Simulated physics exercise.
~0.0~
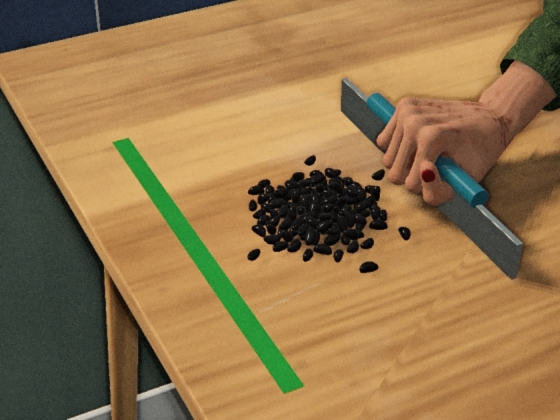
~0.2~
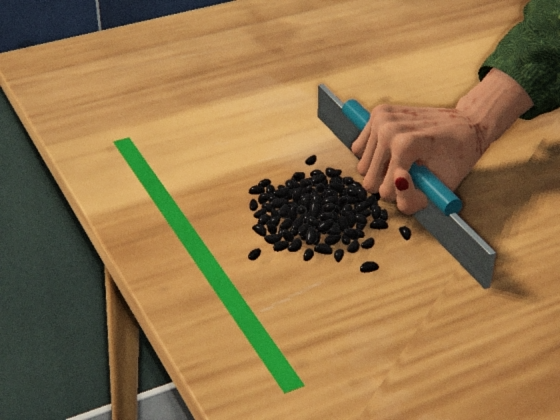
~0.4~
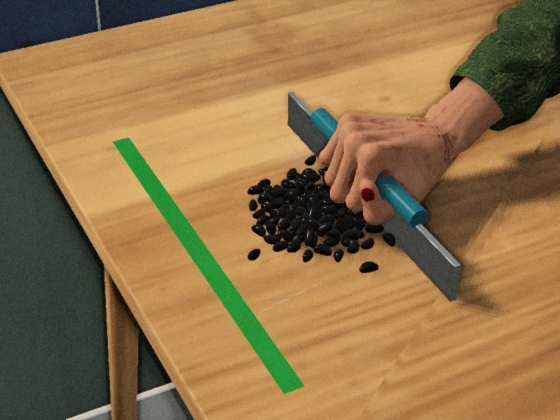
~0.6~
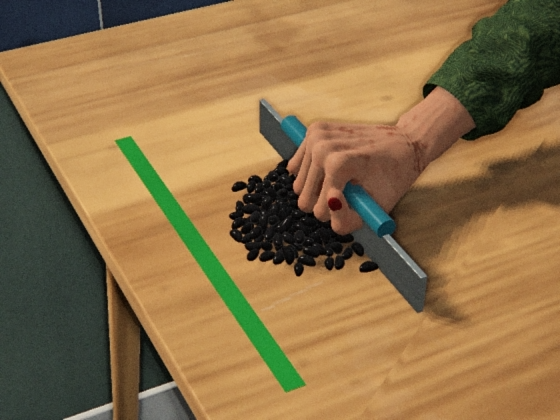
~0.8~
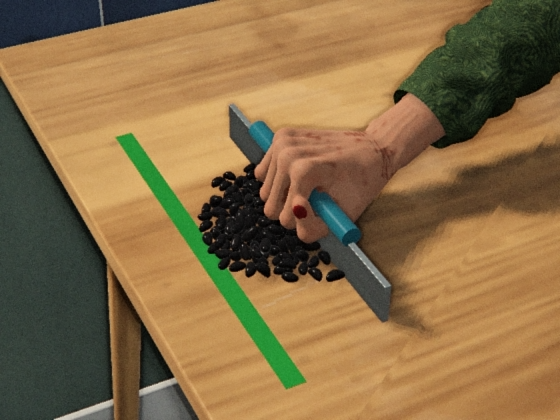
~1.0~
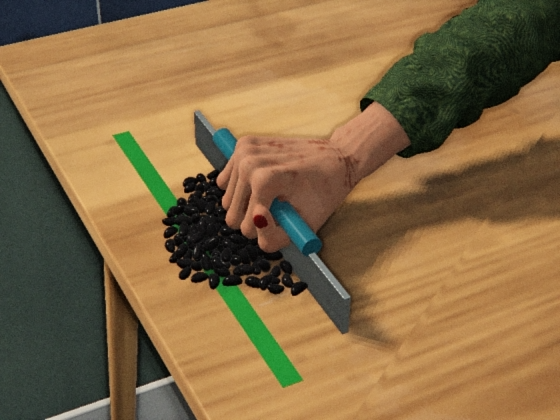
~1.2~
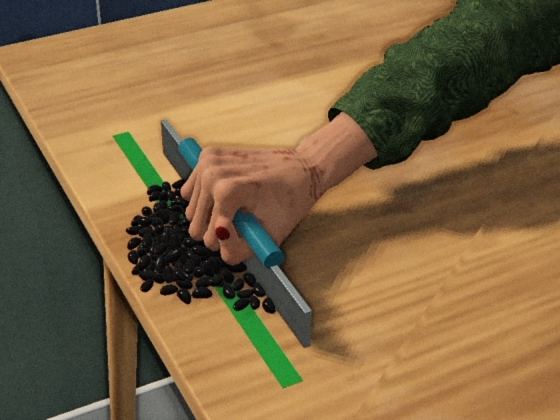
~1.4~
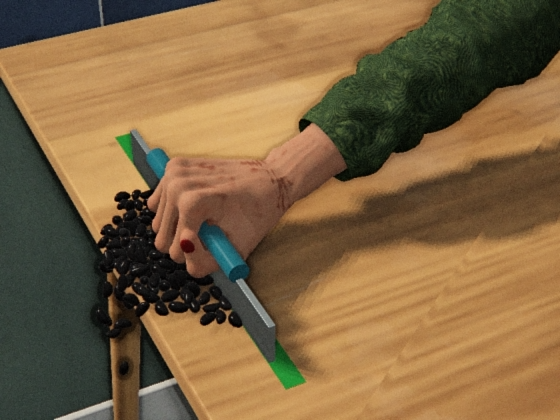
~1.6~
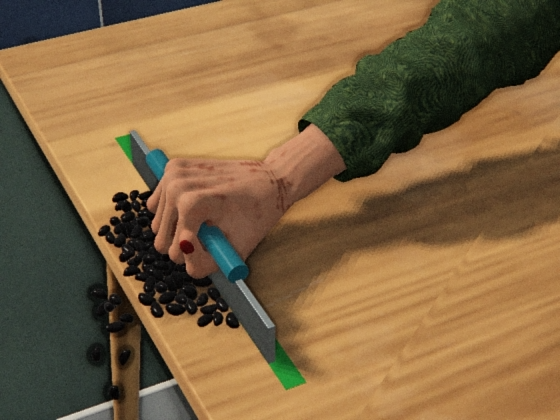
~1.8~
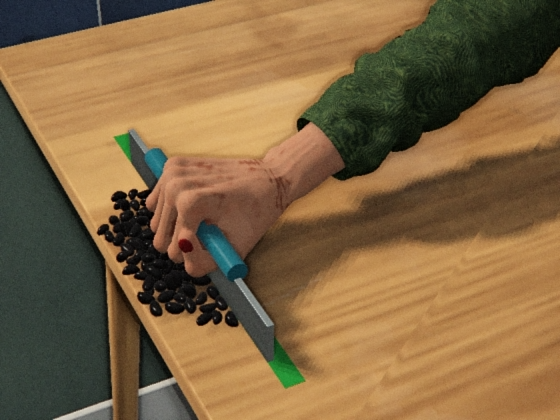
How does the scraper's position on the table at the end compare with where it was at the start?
At the start the scraper is on the right side of the table, beyond the heap of beans and well away from the green tape. By the end it is farther left and a little closer to the viewer, resting on the tape.
